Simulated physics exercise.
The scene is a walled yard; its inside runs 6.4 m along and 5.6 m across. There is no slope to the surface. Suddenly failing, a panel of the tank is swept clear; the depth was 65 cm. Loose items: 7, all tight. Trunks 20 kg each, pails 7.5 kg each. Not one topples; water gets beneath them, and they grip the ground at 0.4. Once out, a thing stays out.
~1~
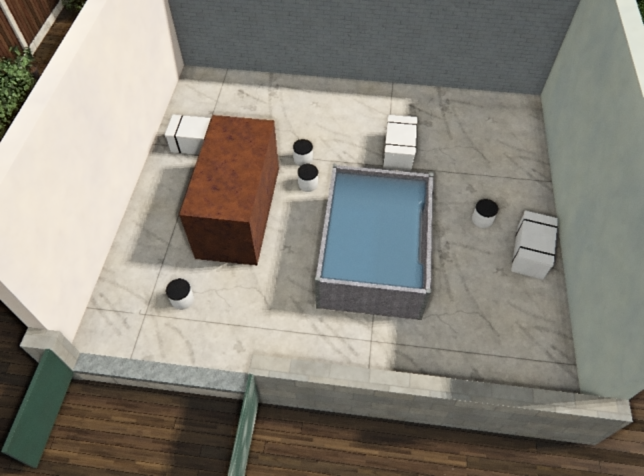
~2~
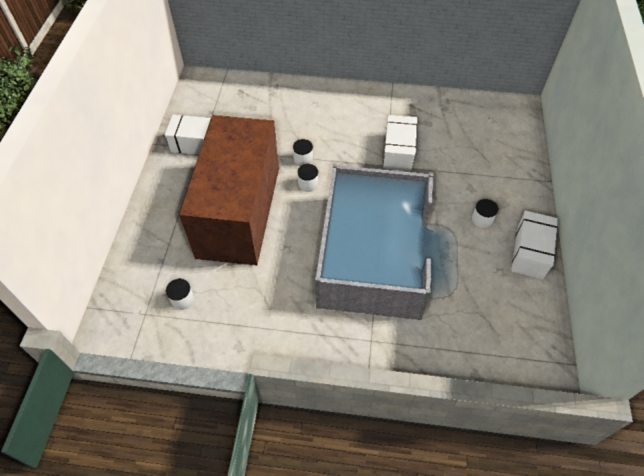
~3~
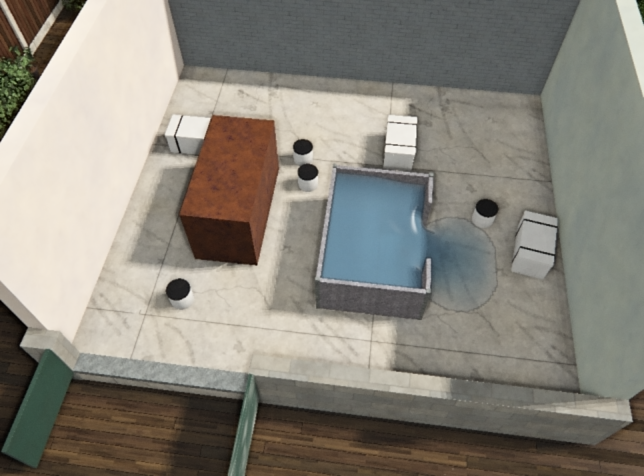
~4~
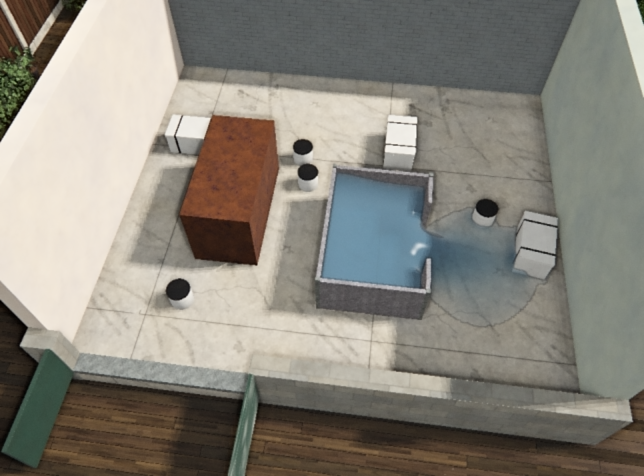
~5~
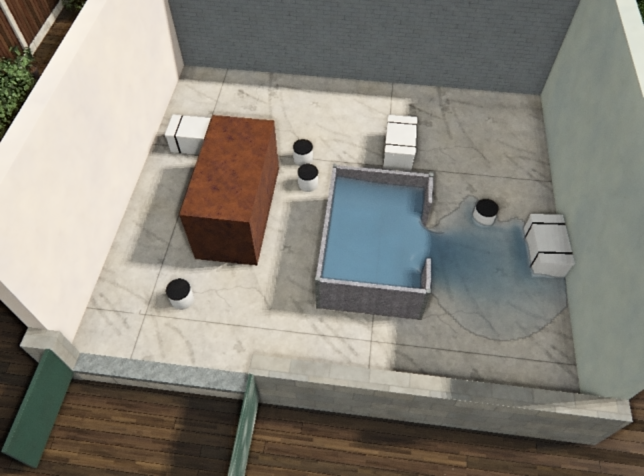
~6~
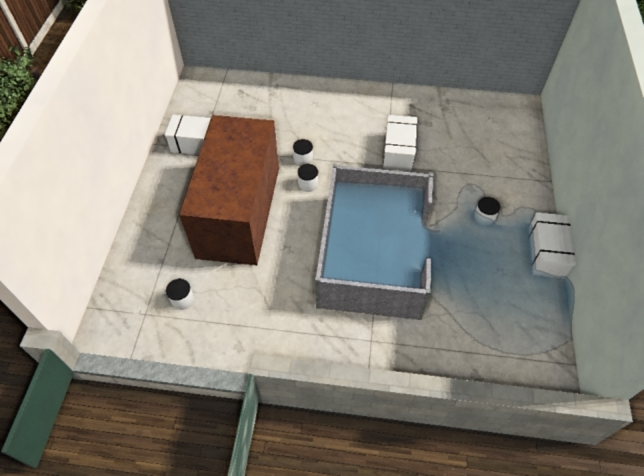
Blue water pours through a gap that opens in the right side of a grey-walled tank and spreads across the pale marble floor of a walled yard, seen from high above by a still camera. A rust-brown block stands left of the tank, with white trunks and black-topped white pails scattered around. The water reaches the right-hand trunk, which shifts and turns slightly, and the nearby pail barely moves.
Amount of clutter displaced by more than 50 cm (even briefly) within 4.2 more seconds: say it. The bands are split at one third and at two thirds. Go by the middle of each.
A minority short of a third gets shifted.
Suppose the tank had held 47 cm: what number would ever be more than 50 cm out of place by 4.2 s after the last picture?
That would make 2 of them.
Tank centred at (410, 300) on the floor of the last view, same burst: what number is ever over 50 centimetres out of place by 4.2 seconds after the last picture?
That would give 1.
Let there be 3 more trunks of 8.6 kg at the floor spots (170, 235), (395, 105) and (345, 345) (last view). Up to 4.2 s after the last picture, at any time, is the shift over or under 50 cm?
Each in turn ends up within the limit, beyond the limit, beyond the limit.
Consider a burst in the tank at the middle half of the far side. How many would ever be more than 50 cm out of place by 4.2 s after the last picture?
Then 1 of them would.
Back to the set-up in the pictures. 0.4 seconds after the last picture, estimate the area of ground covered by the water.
My estimate is roughly 7.5 m2.
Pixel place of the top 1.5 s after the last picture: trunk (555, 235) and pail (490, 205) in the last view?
They end up about (554, 199) and (504, 130) in the last view.
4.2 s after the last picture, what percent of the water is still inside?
100 % or so.
Then, 0.4 s after the last picture 0 of 7 are over 50 cm from their spots; 1 afloat.
Then, 1.5 s after the last picture 2 of 7 are over 50 cm from their spots; 1 afloat.
Then, 2.8 s after the last picture 2 of 7 are over 50 cm from their spots; 2 afloat.
Then, 4.2 s after the last picture 2 of 7 are over 50 cm from their spots, and 2 have been at some point; 1 afloat.
